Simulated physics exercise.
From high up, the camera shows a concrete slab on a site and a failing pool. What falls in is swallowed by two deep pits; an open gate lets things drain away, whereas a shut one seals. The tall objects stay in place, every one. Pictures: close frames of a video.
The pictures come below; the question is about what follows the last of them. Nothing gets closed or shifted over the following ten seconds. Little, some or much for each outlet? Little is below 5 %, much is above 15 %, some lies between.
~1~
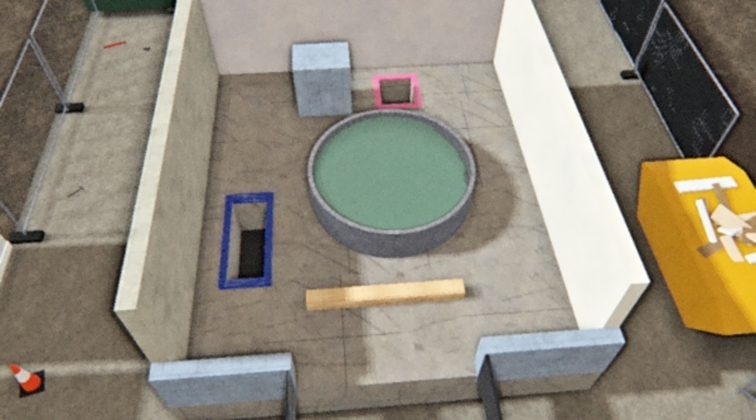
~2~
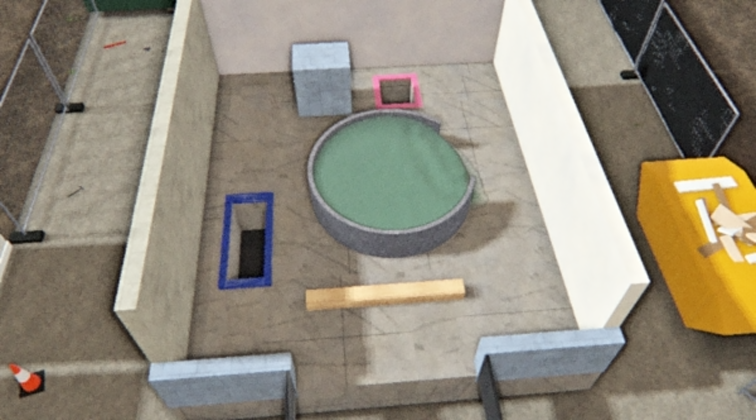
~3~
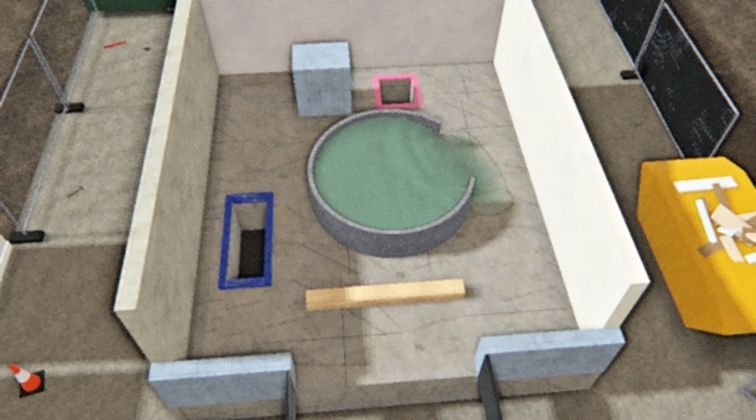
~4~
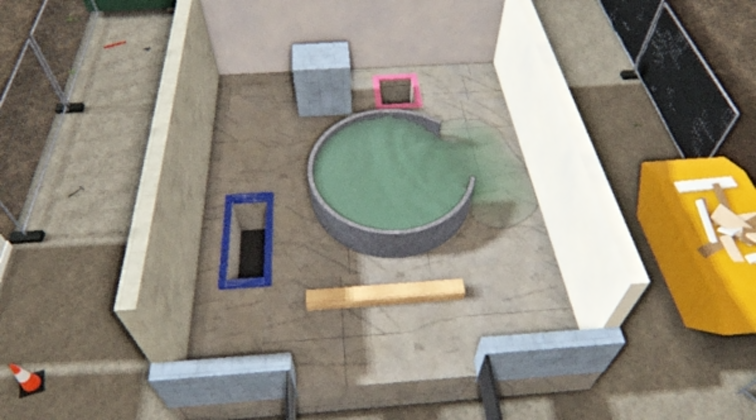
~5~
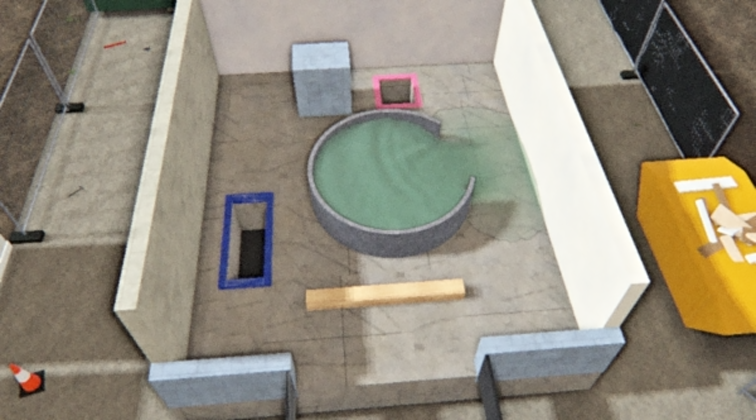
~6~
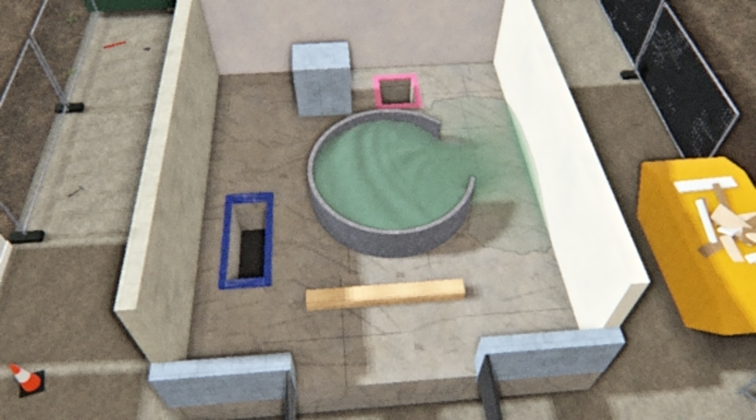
The gate gets some. The blue pit gets little. The pink pit gets much.
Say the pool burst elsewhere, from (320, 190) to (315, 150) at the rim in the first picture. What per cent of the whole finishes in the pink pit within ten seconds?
Pink: 10 %.
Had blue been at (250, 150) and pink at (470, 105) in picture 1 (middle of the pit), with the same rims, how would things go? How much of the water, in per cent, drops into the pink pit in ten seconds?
Per cent: Pink 40.
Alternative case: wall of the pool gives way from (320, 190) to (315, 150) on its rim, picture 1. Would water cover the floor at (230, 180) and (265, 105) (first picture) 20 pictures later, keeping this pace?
The first would be drenched and the second drenched.
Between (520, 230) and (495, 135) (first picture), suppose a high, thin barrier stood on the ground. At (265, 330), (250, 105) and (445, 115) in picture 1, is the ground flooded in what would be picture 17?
In order: Dry; dry; wet.
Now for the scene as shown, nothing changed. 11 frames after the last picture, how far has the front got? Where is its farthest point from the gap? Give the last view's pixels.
Approximate pixel: (579, 351).
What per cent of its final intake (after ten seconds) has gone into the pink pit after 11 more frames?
Around 0 percent.
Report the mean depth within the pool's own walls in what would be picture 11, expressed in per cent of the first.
Roughly 72 per cent.
A moment on, water covers 15 % of the floor; the gate 0 %, the blue pit 0 %, the pink pit 0 %.
Next, water covers 30 % of the floor; the gate 0 %, the blue pit 0 %, the pink pit 0 %.
Then, water covers 50 % of the floor; the gate 1 %, the blue pit 0 %, the pink pit 5 %.
Later, water covers 85 % of the floor; the gate 4 %, the blue pit 0 %, the pink pit 17 %.
In the end, water covers 100 % of the floor; the gate 8 %, the blue pit 0 %, the pink pit 28 %.
